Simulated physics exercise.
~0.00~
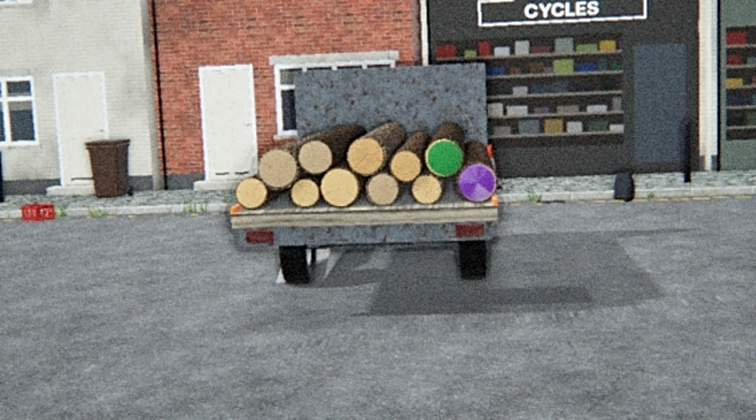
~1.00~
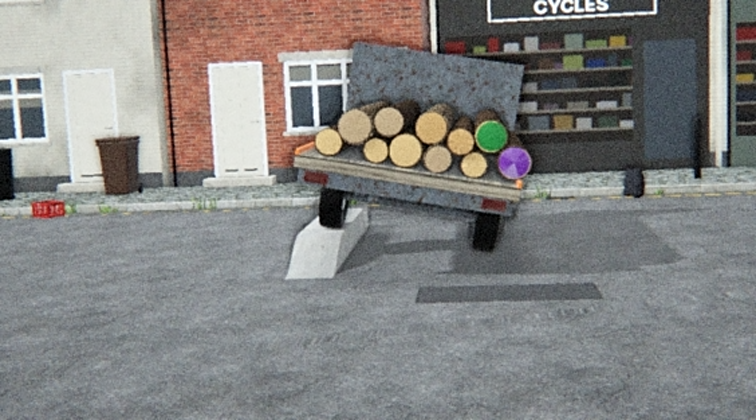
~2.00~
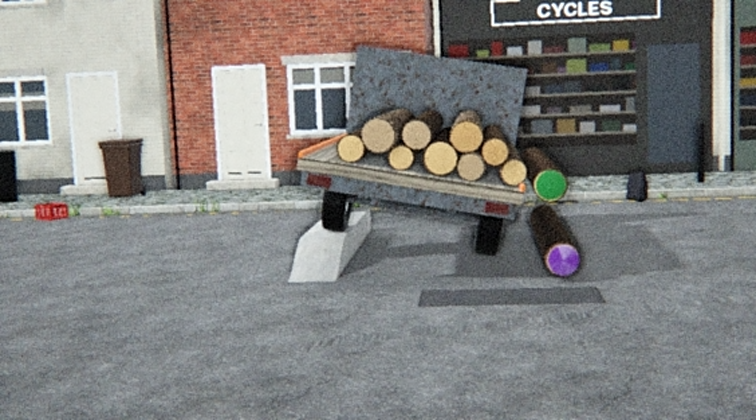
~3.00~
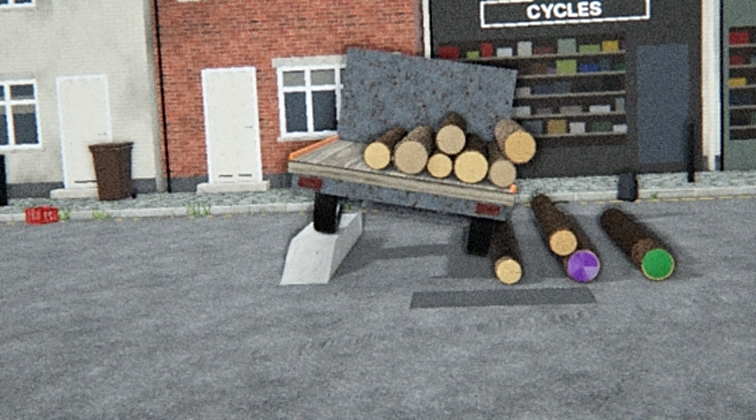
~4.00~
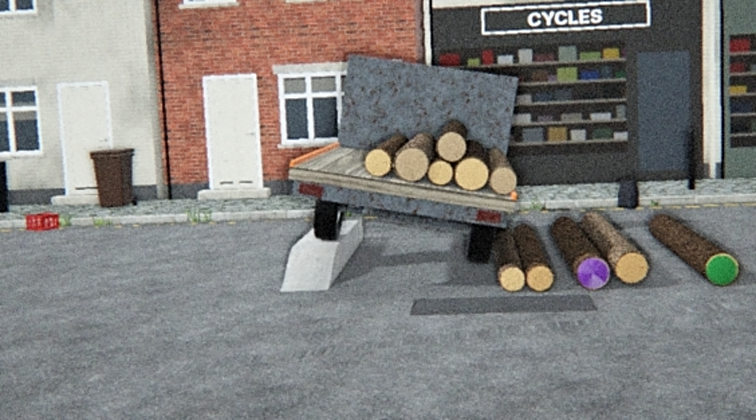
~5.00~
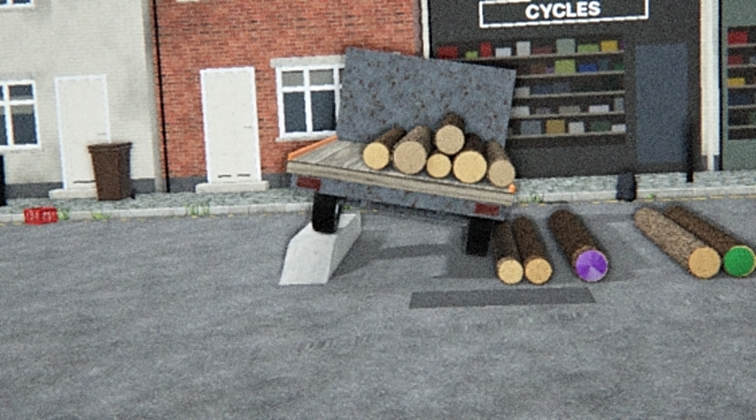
On a grey street in front of a brick house and a cycle shop, a flat trailer stands stacked with cut logs, one end painted green and another purple. The trailer shifts and its left wheel ends up on a pale raised slab, tilting the deck down to the right. The purple log drops off the low side first, and the green one tumbles after it. More plain logs slide off and land on the road, while the green log rolls farther right. Finally, five logs lie on the ground, and the rest remain piled on the slanted deck.
